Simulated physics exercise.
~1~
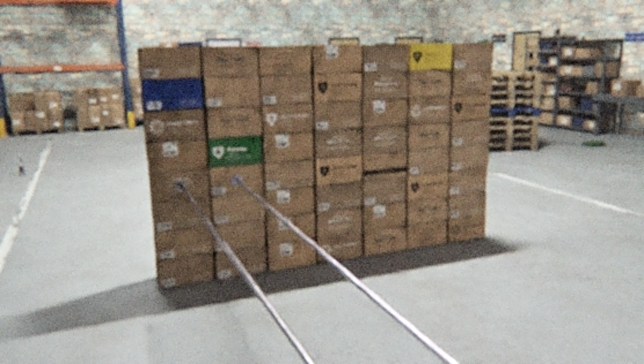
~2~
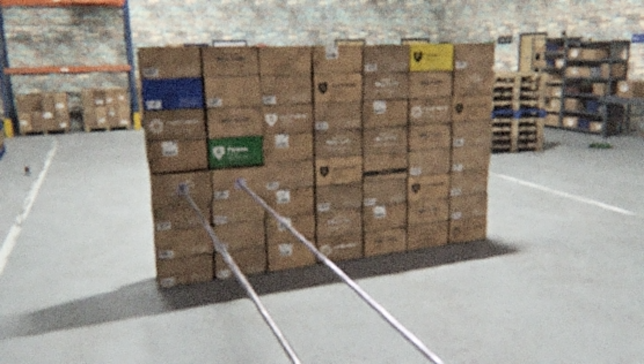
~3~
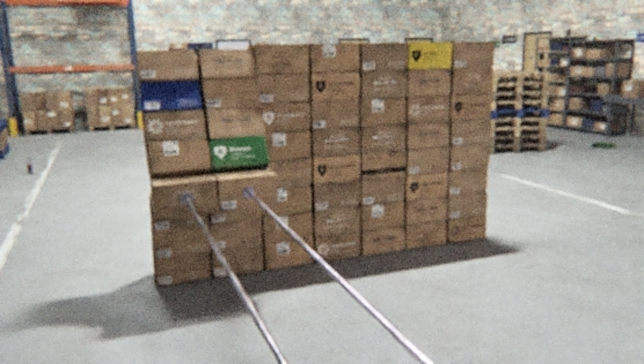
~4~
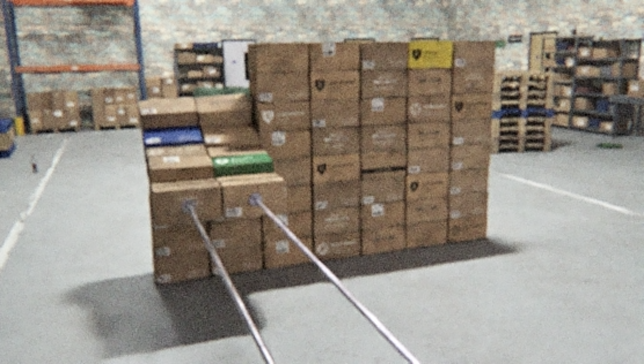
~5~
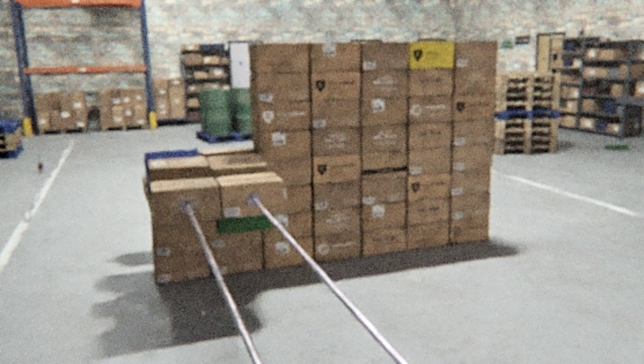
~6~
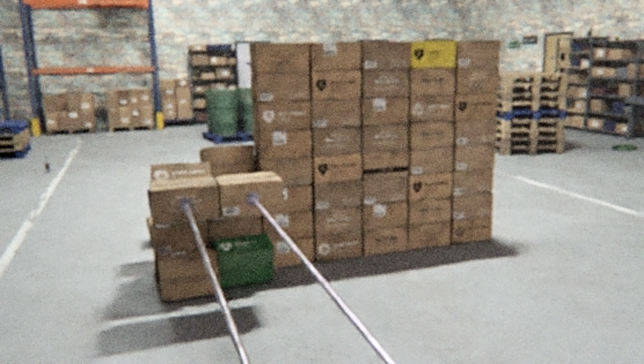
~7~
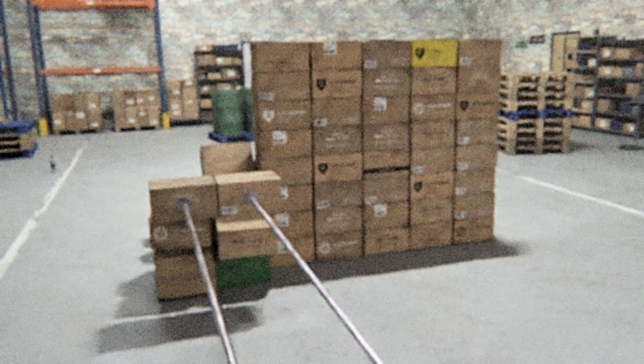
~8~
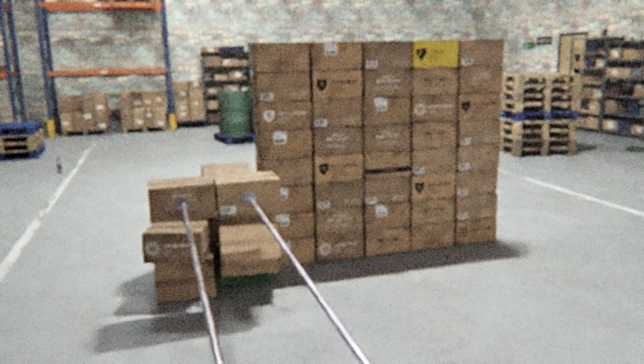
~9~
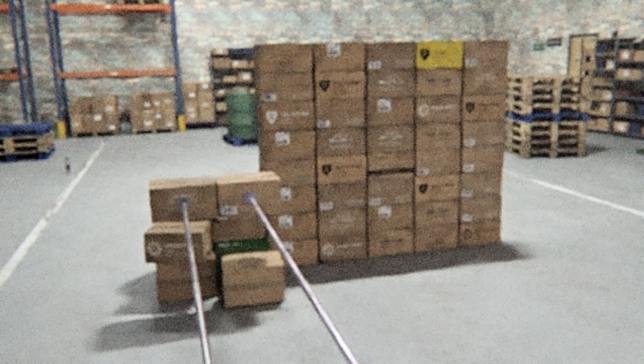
Stacked carton wall losing its left end as two rods draw out a pair of boxes, the yellow-labelled carton staying up.
